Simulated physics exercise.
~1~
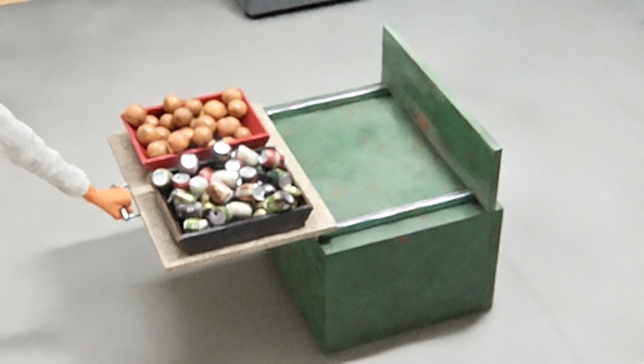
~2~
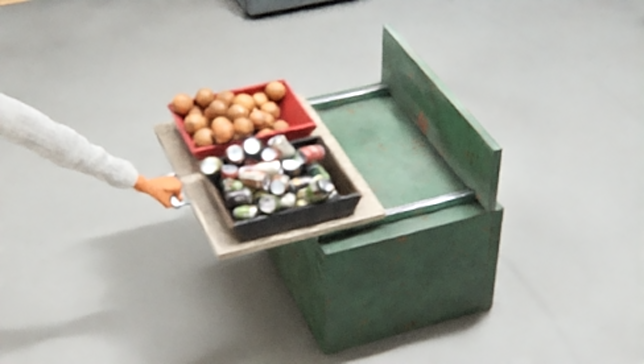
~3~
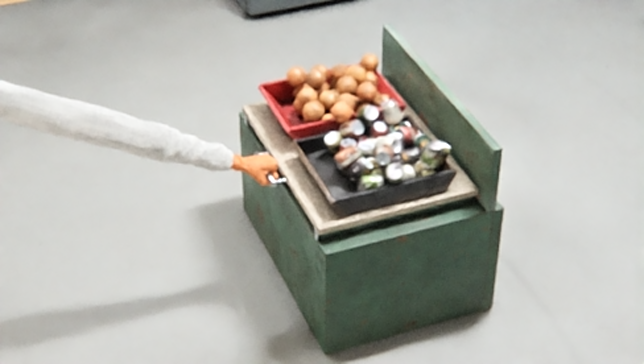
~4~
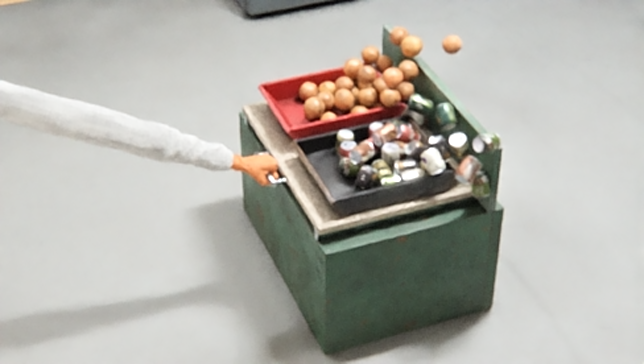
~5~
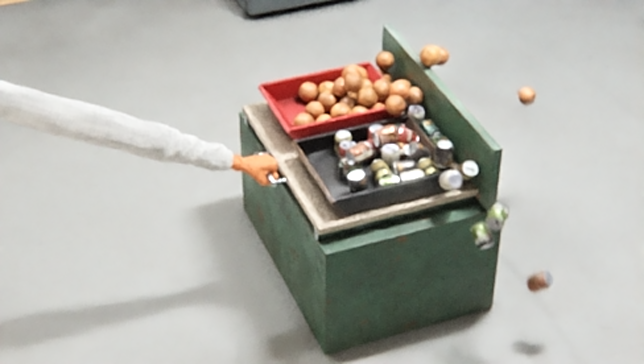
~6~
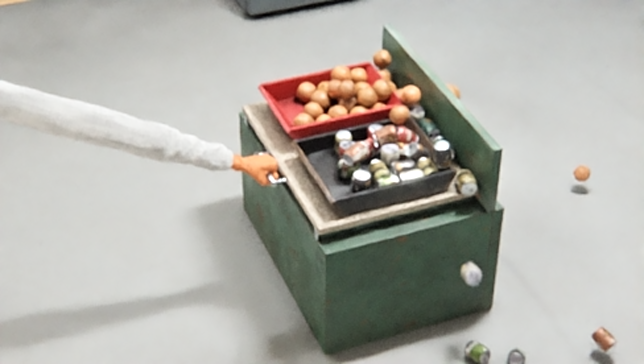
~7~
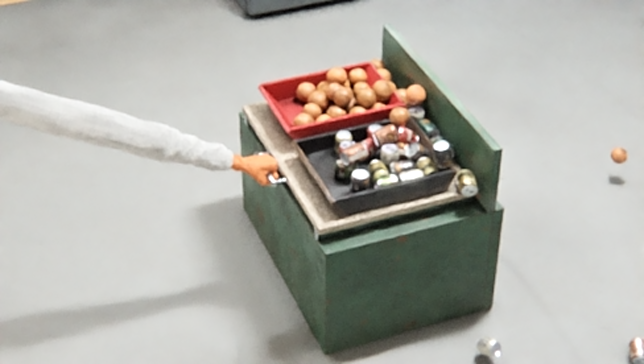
On a plain grey floor, a hand shoved a shelf holding a red container of brown balls and a black container of mini cans into a green cabinet, where it stopped abruptly, sending several balls and cans tumbling out, some onto the floor.
